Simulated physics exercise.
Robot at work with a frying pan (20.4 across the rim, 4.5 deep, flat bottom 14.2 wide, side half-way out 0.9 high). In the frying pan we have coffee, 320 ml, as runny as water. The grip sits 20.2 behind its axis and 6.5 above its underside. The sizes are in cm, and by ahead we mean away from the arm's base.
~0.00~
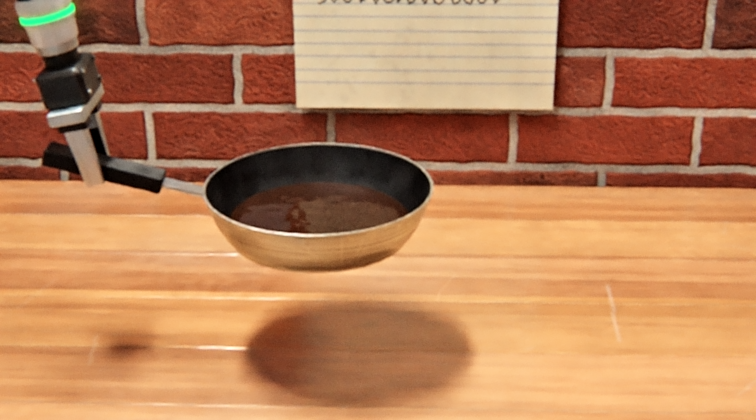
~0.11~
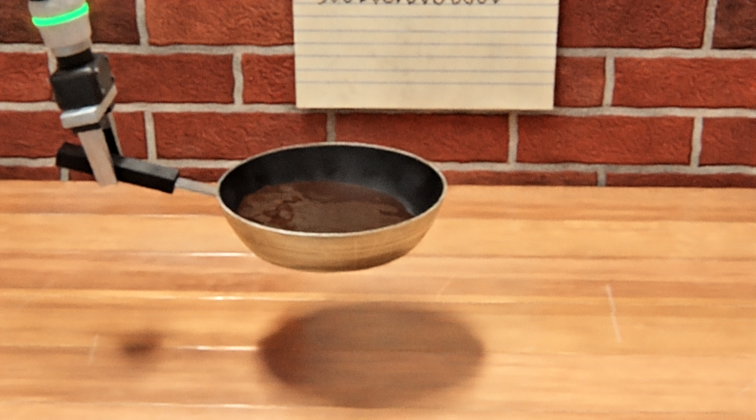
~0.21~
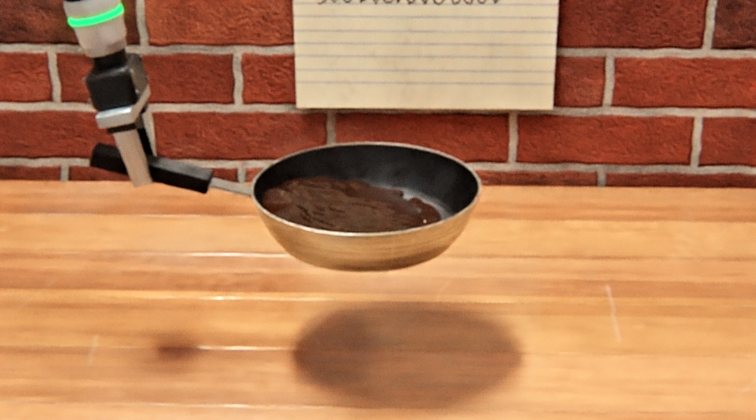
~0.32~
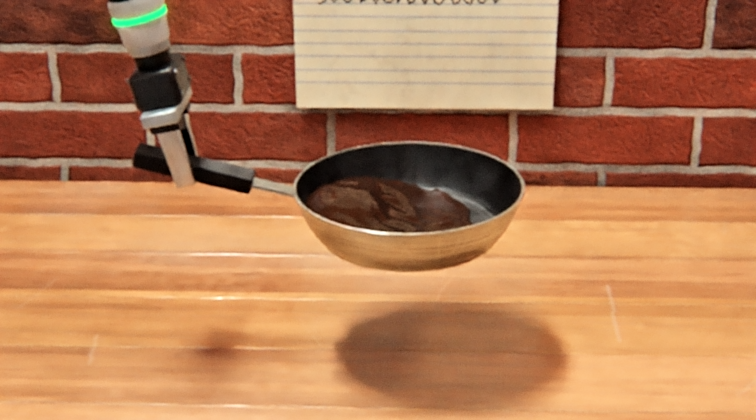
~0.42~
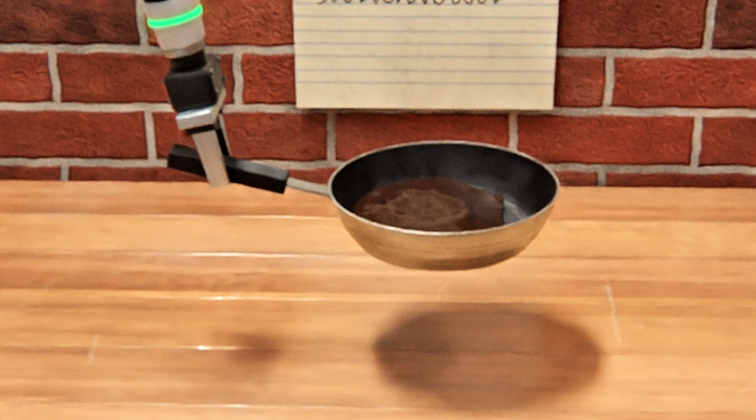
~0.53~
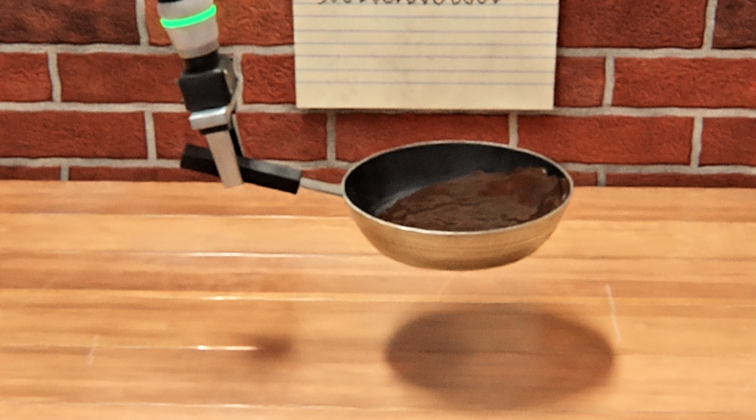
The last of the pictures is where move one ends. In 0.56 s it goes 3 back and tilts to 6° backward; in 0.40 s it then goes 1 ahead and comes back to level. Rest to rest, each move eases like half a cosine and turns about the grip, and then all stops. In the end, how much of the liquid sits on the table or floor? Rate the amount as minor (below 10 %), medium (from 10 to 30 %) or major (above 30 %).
Rated minor, below 10 %.
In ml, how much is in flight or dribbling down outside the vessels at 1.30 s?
About 0 ml.
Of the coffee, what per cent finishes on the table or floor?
Something like 6 in a hundred.
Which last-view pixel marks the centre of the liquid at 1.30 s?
The centre lands around (410, 213) in the last view.
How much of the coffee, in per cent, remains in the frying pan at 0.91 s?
95 per cent or thereabouts.
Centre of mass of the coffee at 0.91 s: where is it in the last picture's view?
Near (416, 206).
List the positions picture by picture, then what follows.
The frying pan middle at (319, 211), level; upper third of the coffee around (326, 219), from x 230 to 410, top at y 185; 320 ml in the frying pan, in the first frame.
The frying pan middle at (332, 211), level; upper third of the coffee around (295, 217), from x 235 to 415, top at y 185, in the second frame.
The frying pan middle at (366, 210), level; upper third of the coffee around (299, 209), from x 260 to 440, top at y 175, in the third frame.
The frying pan middle at (409, 210), level; upper third of the coffee around (347, 206), from x 305 to 470, top at y 180, in the fourth frame.
The frying pan middle at (443, 209), level; upper third of the coffee around (420, 213), from x 350 to 505, top at y 180, in the fifth frame.
The frying pan middle at (457, 209), level; upper third of the coffee around (526, 208), from x 375 to 570, top at y 170; 320 ml in the frying pan, in the sixth frame.
After 0.91 s, tilted 5° backward, liquid up to 18 above the table; 310 ml in the frying pan, 15 ml on the table or floor.
After 1.30 s, tilted 3° backward, liquid up to 17 above the table; 300 ml in the frying pan, 20 ml on the table or floor.
After 1.69 s, level, liquid up to 15 above the table; 300 ml in the frying pan, 20 ml on the table or floor.
After 2.49 s, level, liquid up to 15 above the table; 300 ml in the frying pan, 20 ml on the table or floor.
In the end, 300 ml in the frying pan, 20 ml on the table or floor. That is 6 % on the table or floor.
